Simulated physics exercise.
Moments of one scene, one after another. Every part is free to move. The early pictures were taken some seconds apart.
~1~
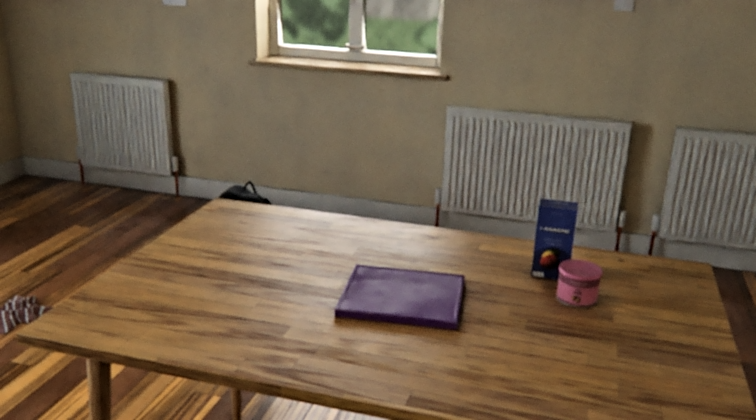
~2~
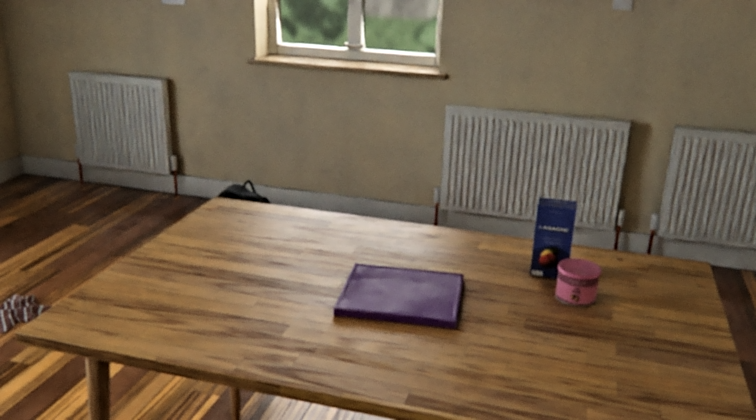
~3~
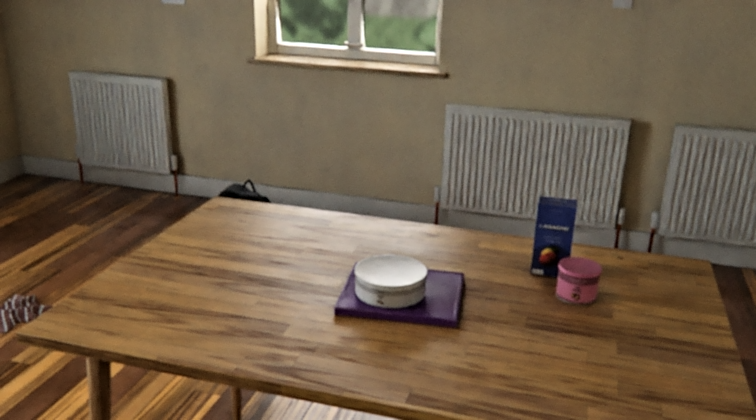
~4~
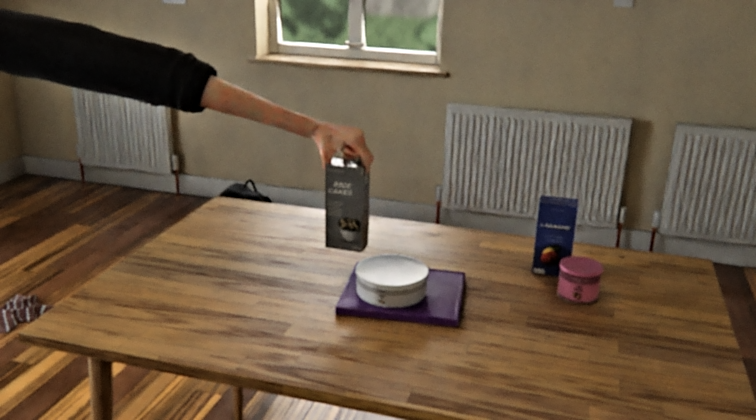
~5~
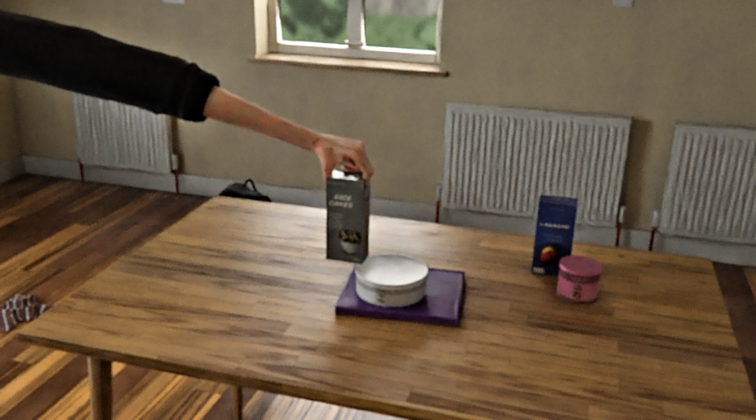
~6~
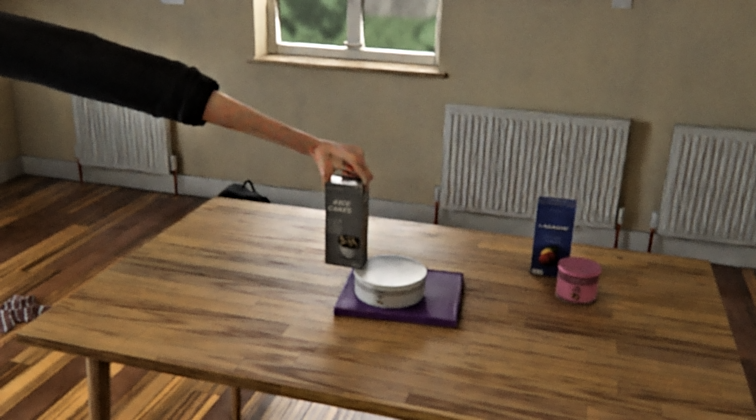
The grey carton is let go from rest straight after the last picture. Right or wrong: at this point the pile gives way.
Right, it gives way.
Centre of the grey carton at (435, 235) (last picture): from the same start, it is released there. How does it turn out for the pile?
Then it comes apart.
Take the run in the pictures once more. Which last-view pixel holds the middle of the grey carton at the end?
It ends near (286, 268).
Then, 0.30 s after the last picture, grey carton now fallen.
Then, 0.40 s after the last picture, things are still on the move.
Then, 1.50 s after the last picture, nothing new.
At rest, fallen, grey carton; the other 4 in place. Seen from the same camera at the end, grey carton near (286, 267). The pile loses its balance.
